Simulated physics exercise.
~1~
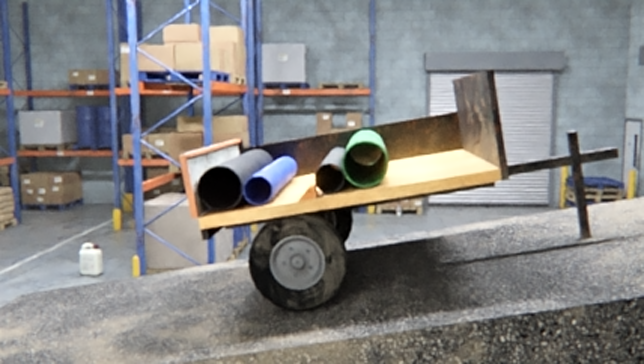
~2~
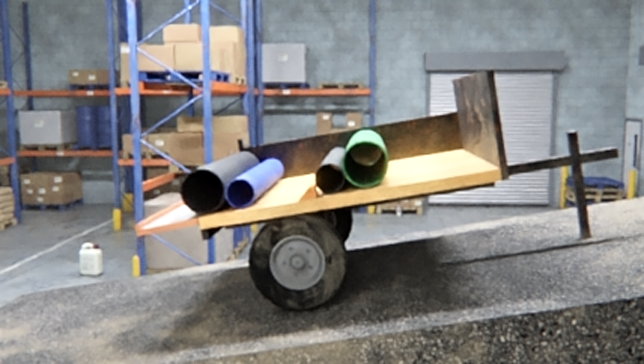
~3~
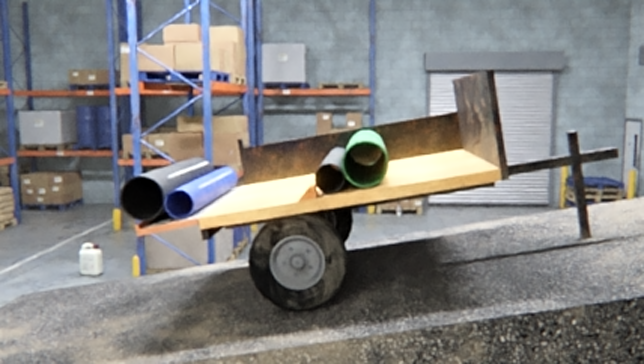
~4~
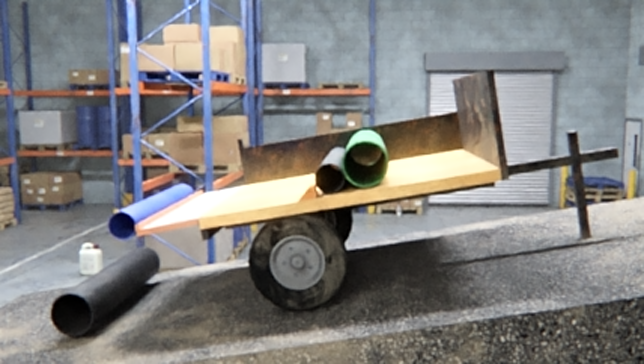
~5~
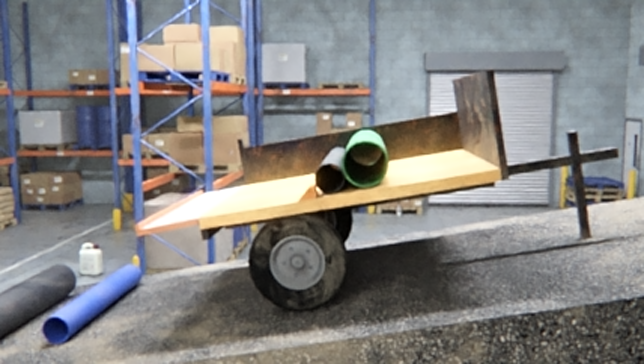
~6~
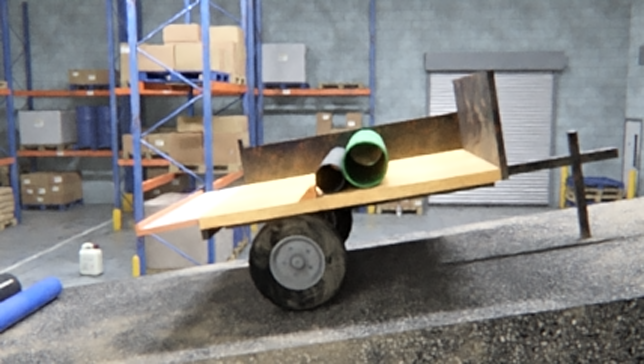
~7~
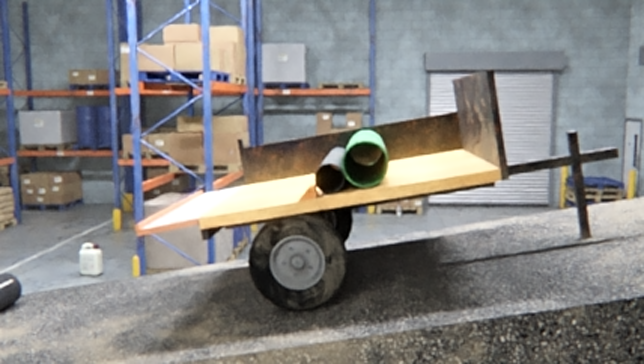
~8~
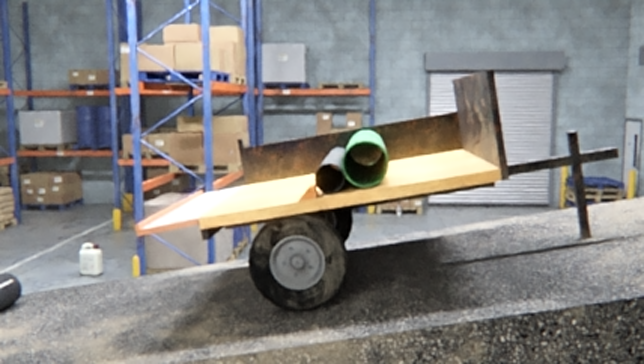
A tilted wooden trailer with its near side open stands on a gravelly slope in a warehouse, seen steadily from the side, its tail to the left. Four pipes lie across the bed, a black one and a blue one near the tailgate, a dark one and a green one farther right by a small orange chock. The tailgate drops open, and the black and blue pipes roll left onto it. The black pipe falls off first, then the blue, and both roll away down the slope. At the end the dark and green pipes remain on the bed, while the blue one has left the view.
